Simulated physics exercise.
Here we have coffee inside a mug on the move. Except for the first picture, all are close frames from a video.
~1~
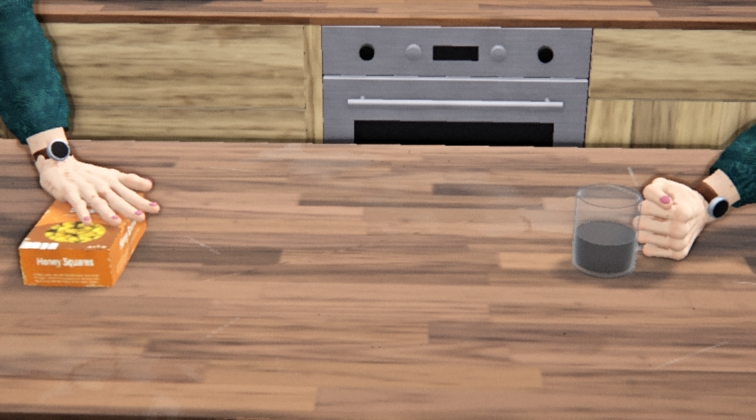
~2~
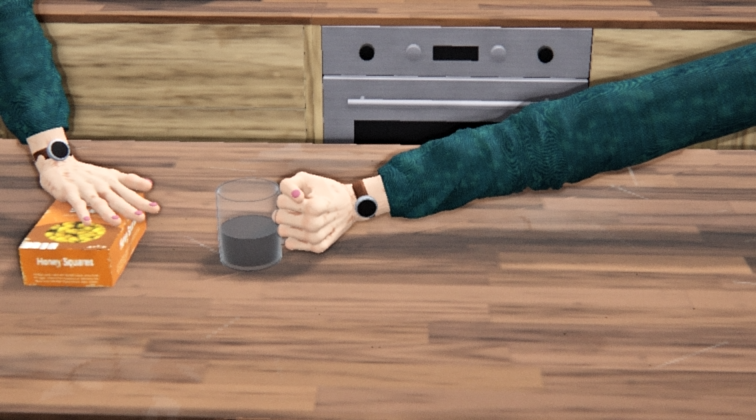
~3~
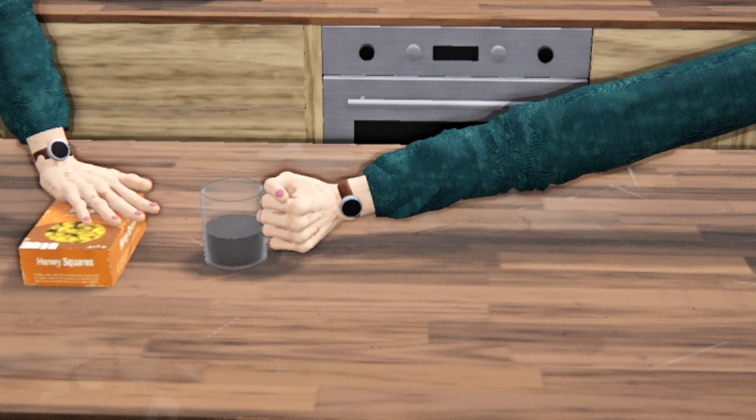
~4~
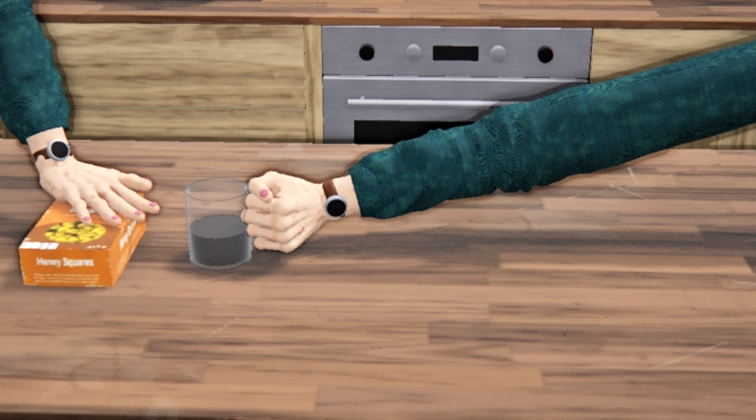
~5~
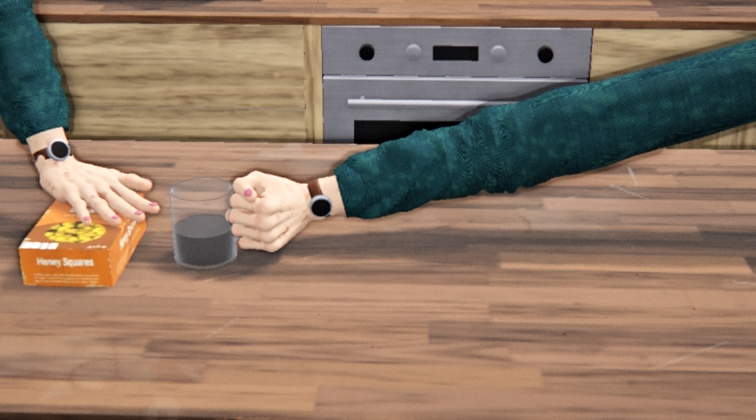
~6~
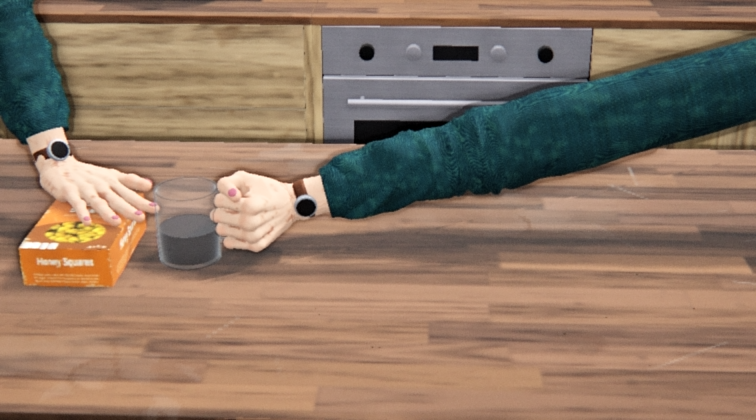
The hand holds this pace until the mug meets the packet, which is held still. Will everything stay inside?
I'd say there will be nothing to clean up.
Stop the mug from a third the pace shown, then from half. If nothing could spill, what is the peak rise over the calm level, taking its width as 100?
It climbs to 10 per cent first and to 10 per cent second.
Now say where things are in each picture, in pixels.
At rest; mug (606, 228) about half full; packet (86, 237), in the first frame.
Under way; mug about half full, surface at (250, 227), in the second frame.
On by 15 px; mug (234, 222) about half full, in the third frame.
On by 15 px; mug about half full, surface at (219, 227), in the fourth frame.
On by 15 px; mug (203, 221) about half full, in the fifth frame.
On by 15 px; mug about half full, surface at (189, 226); packet (86, 237), in the sixth frame.
Shortly, the mug meets the packet.
Then, the coffee surges up the wall; the wave climbs under half way to the rim.
At the finish, the mug stands at the packet; none is lost.
